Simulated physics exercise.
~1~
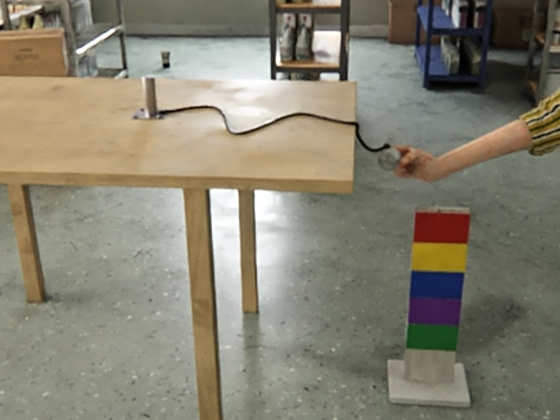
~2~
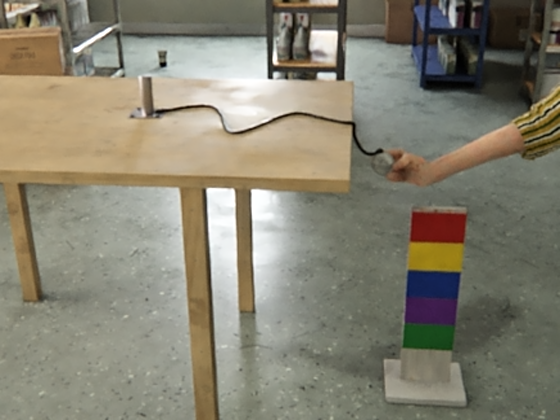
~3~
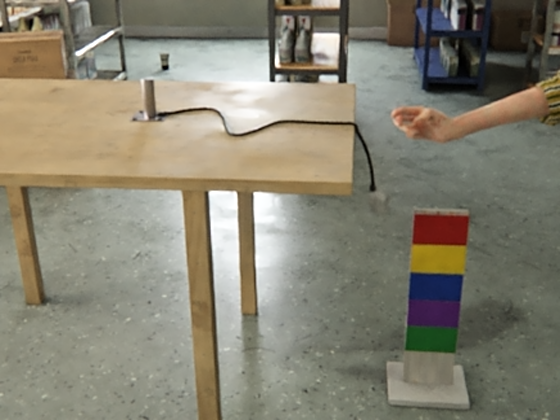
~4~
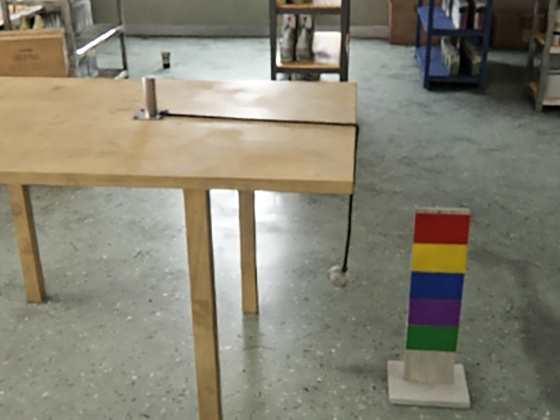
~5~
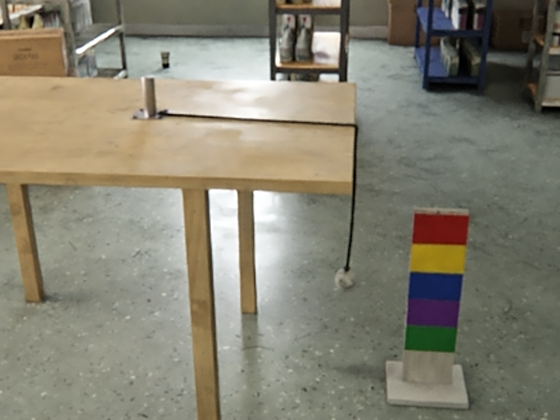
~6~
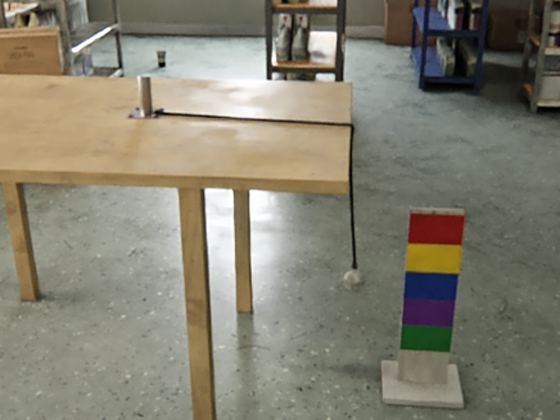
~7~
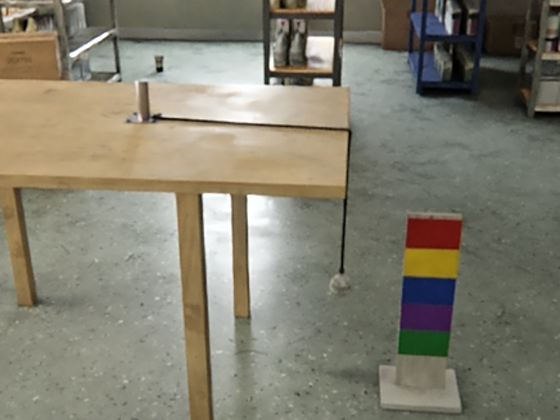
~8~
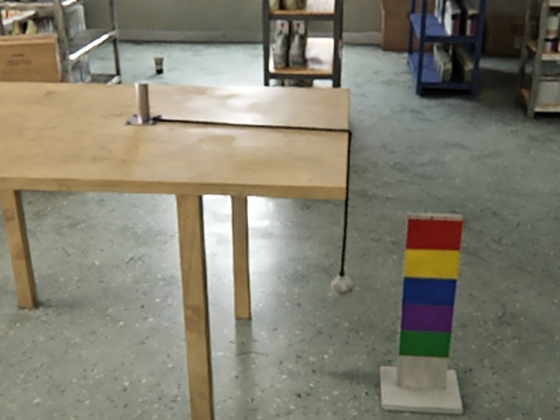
A white ball on a cord drops from a hand and hangs level with the blue band.
